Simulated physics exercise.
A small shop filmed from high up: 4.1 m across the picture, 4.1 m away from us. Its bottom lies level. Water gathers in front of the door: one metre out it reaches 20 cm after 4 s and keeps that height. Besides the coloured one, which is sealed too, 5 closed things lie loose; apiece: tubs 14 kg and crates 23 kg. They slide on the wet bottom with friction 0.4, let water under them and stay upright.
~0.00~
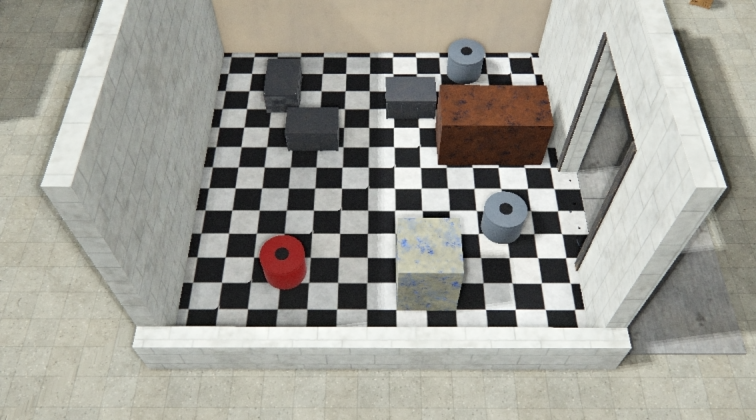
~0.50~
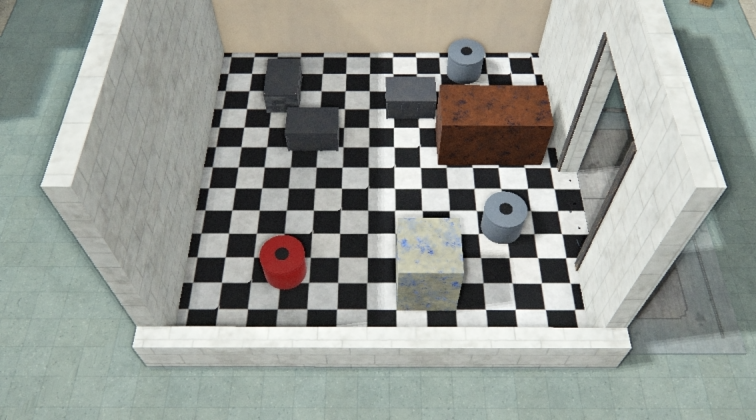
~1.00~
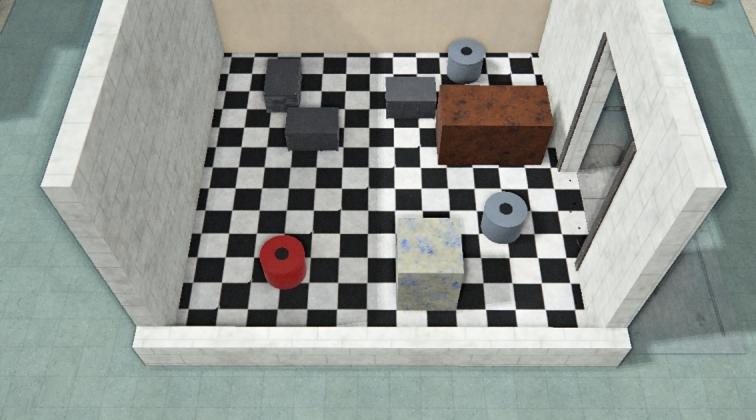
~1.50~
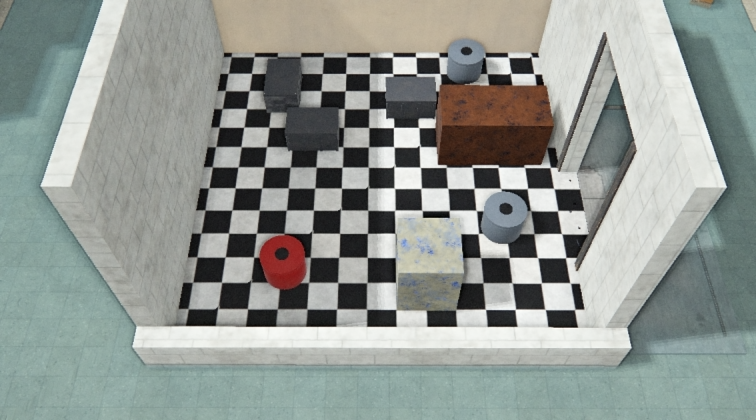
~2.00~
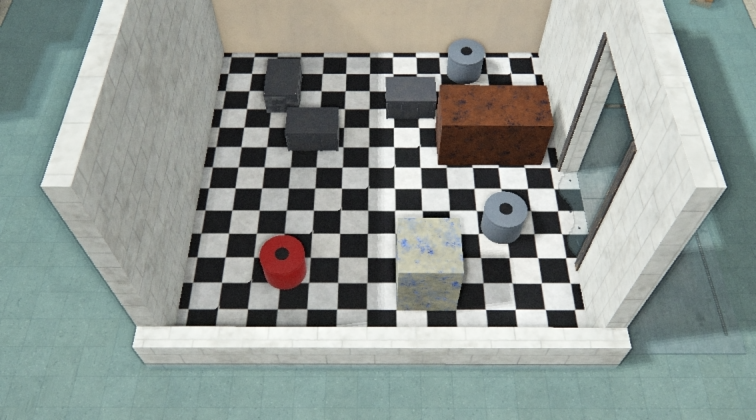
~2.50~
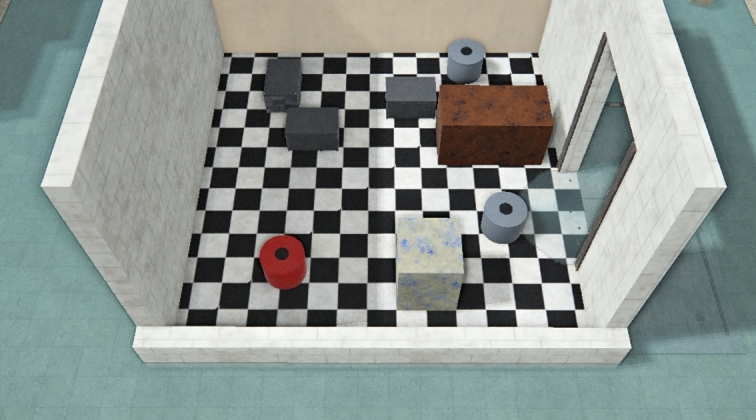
We see a checkered shop floor from above, with a red tub, grey-blue tubs and several boxes, as bluish water covers the ground outside, then spreads thinly in through the doorway at right while the objects stay still.
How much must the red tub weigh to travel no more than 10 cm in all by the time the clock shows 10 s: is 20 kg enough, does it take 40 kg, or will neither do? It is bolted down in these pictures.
For it, the lower weight is enough.
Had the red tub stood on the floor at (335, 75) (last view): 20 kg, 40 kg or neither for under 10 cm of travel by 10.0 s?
Either load holds.
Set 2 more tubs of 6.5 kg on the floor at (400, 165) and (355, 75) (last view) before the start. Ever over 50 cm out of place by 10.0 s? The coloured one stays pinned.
In that order: Past it, less.
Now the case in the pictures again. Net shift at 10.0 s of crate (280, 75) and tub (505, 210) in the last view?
In that order: 0 cm, 300 cm.
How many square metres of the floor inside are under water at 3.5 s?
About 2.0 m2.
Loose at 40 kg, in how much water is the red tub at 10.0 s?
Roughly 11 cm.
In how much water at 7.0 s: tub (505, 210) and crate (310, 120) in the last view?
About 6 and 4 cm.
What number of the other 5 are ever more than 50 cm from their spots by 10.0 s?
That makes 1.
After 3.5 s the red tub would be 0 cm from its start with 20 kg and 0 cm from its start with 40 kg; 0 cm of water round it then.
After 4.5 s the red tub would be 0 cm from its start with 20 kg and 0 cm from its start with 40 kg; 0 cm of water round it then.
After 7.0 s the red tub would be 0 cm from its start with 20 kg and 0 cm from its start with 40 kg; 4 cm of water round it then.
After 10.0 s the red tub would be 4 cm from its start with 20 kg and 0 cm from its start with 40 kg; 11 cm of water round it then.
